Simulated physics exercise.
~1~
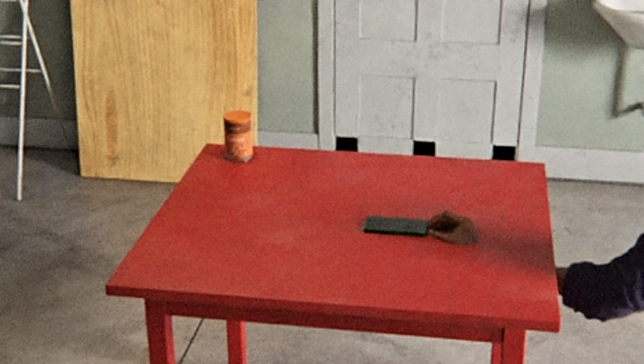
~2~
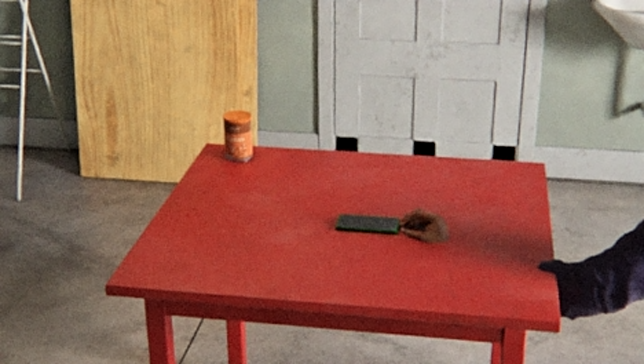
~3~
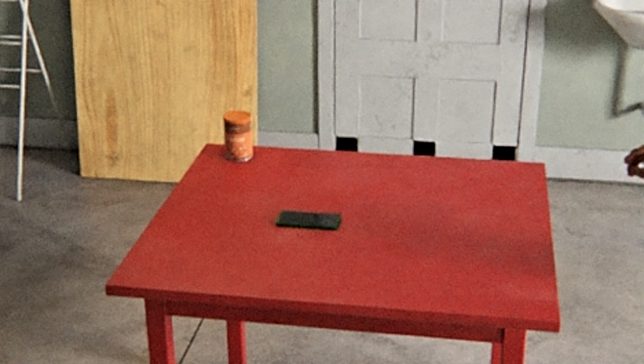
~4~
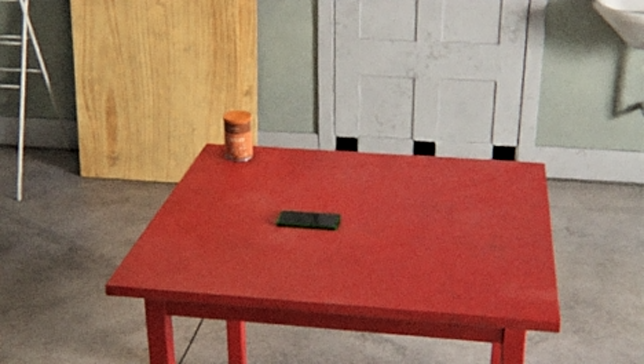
On a red table, a hand slides a green phone left, then withdraws, leaving it resting.
